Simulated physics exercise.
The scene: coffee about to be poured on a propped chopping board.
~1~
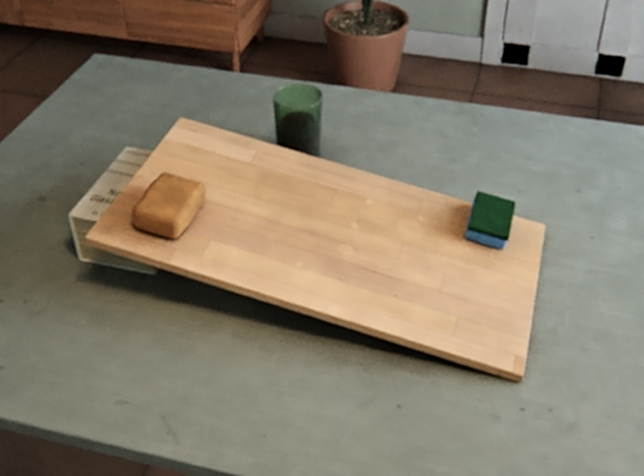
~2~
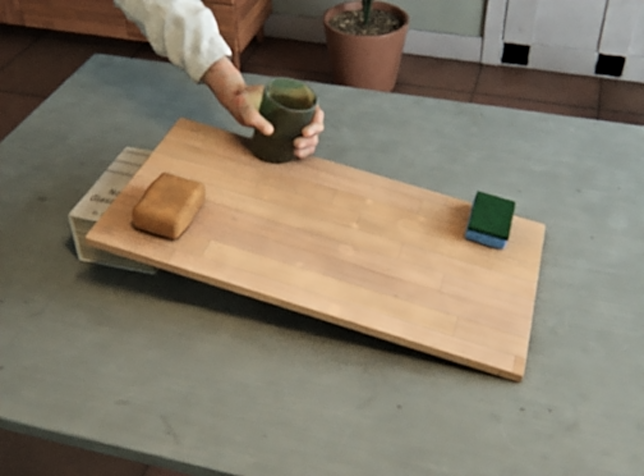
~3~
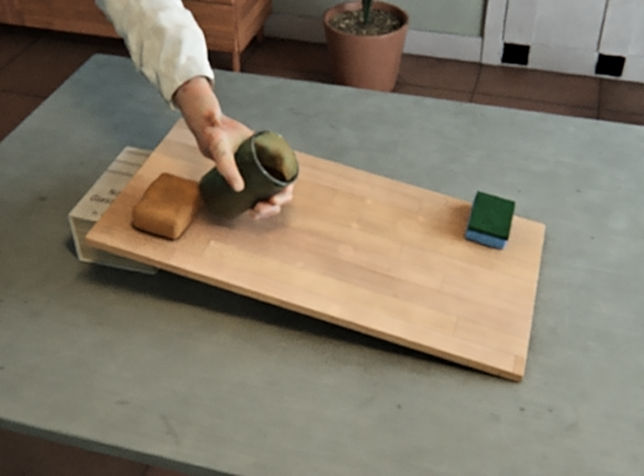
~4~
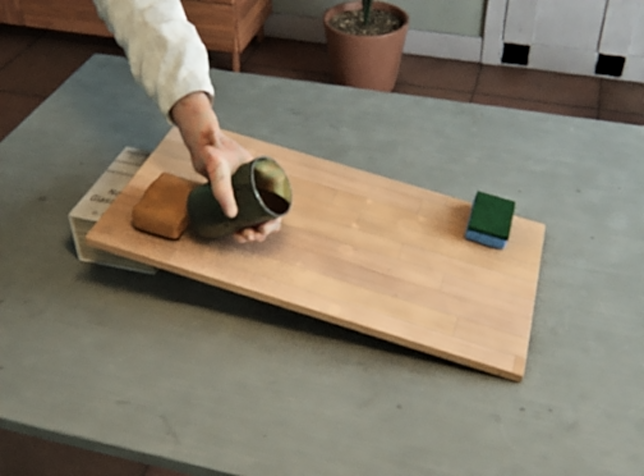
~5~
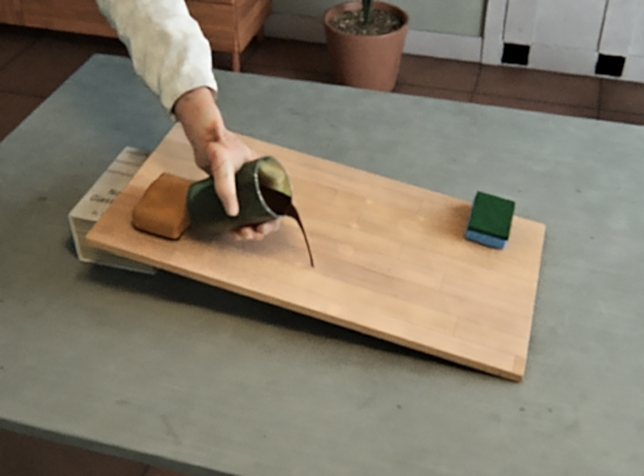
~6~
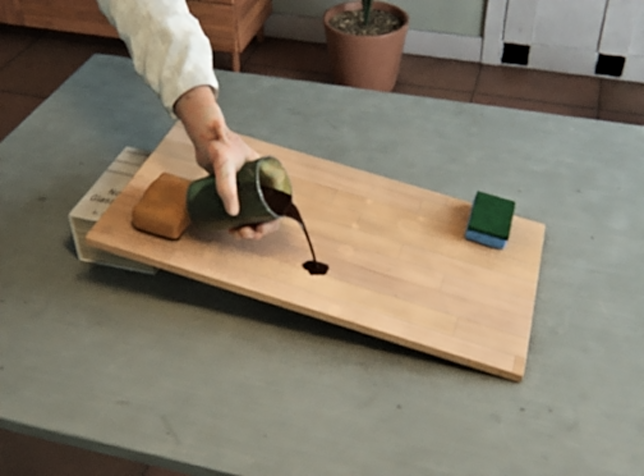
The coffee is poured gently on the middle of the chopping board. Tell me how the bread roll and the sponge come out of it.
The bread roll escapes and the sponge escapes.
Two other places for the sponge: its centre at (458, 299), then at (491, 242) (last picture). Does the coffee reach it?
At the first place it is reached, at the second it stays dry.
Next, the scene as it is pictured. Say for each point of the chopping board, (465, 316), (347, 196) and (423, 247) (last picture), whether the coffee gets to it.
The first is reached; the next clear of it; the last not reached.
Soon after, it runs down to the right; the bread roll is dry; the sponge is dry.
Later, it runs down to the right and off the end; the bread roll is dry; the sponge is dry.
In the end, it runs down to the right and off the end; the bread roll is dry; the sponge is dry.
